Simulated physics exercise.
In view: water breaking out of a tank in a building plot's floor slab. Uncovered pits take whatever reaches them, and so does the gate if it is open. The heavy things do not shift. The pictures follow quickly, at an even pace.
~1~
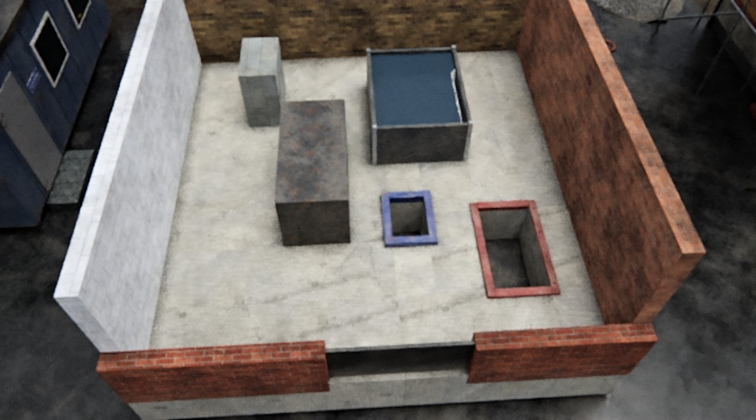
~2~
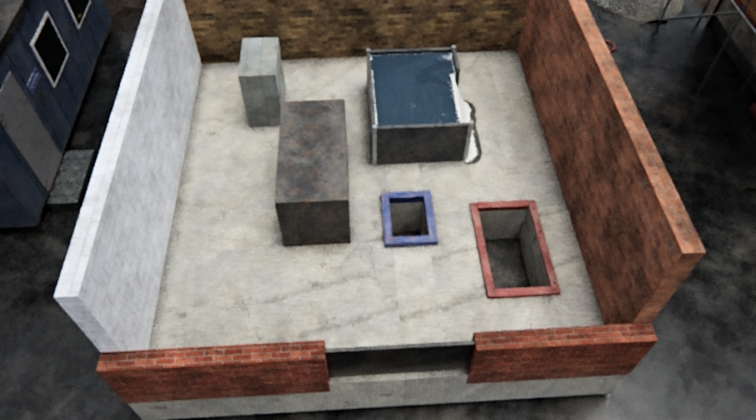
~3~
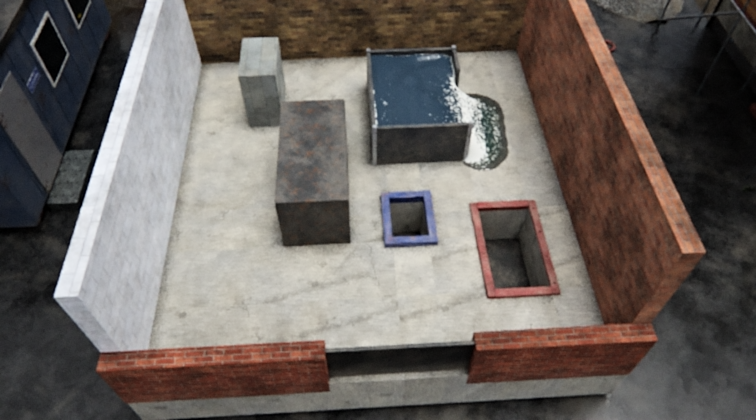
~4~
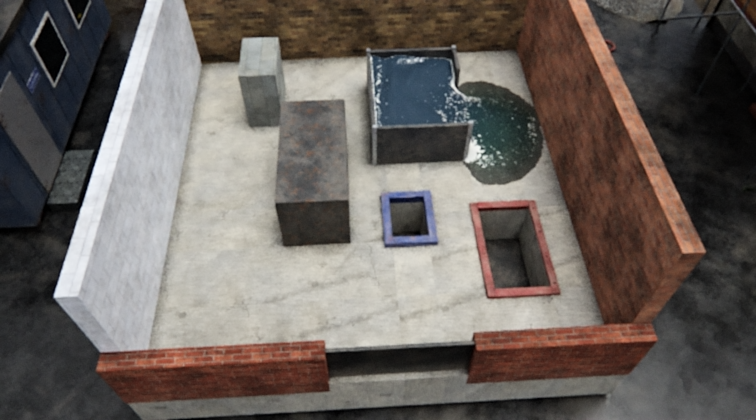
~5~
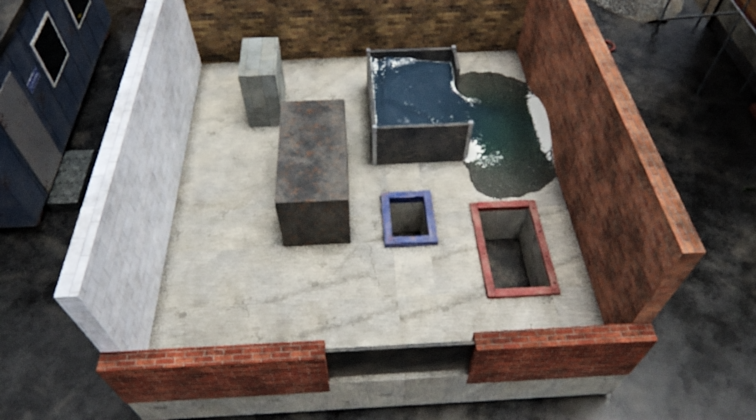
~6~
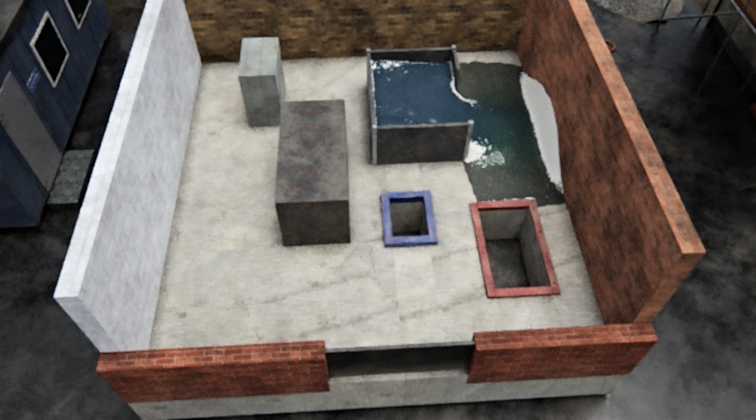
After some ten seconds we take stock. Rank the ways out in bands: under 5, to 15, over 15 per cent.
One by one: The gate takes not even 5 %; the blue pit takes not even 5 %; the red pit takes above 15 %.
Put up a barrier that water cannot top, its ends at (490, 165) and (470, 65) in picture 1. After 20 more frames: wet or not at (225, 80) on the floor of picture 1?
At that place: Flooded.
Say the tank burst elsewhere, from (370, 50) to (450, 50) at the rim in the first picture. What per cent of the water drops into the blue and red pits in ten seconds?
In per cent: Blue 0, red 14.
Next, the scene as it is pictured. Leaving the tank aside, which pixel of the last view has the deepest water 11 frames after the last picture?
I would point to (611, 349).
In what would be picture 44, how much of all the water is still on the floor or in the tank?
Near 80 in a hundred.
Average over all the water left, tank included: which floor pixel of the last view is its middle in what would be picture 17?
Around (478, 141).
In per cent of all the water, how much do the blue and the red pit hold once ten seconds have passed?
In turn 0 and 22 per cent.
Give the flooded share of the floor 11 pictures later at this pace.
Roughly 25 per cent.
A moment on, water covers 15 % of the floor; the gate 0 %, the blue pit 0 %, the red pit 0 %.
Next, water covers 25 % of the floor; the gate 0 %, the blue pit 0 %, the red pit 6 %.
Then, water covers 50 % of the floor; the gate 0 %, the blue pit 0 %, the red pit 14 %.
Later, water covers 85 % of the floor; the gate 0 %, the blue pit 0 %, the red pit 20 %.
In the end, water covers 95 % of the floor; the gate 0 %, the blue pit 0 %, the red pit 22 %.
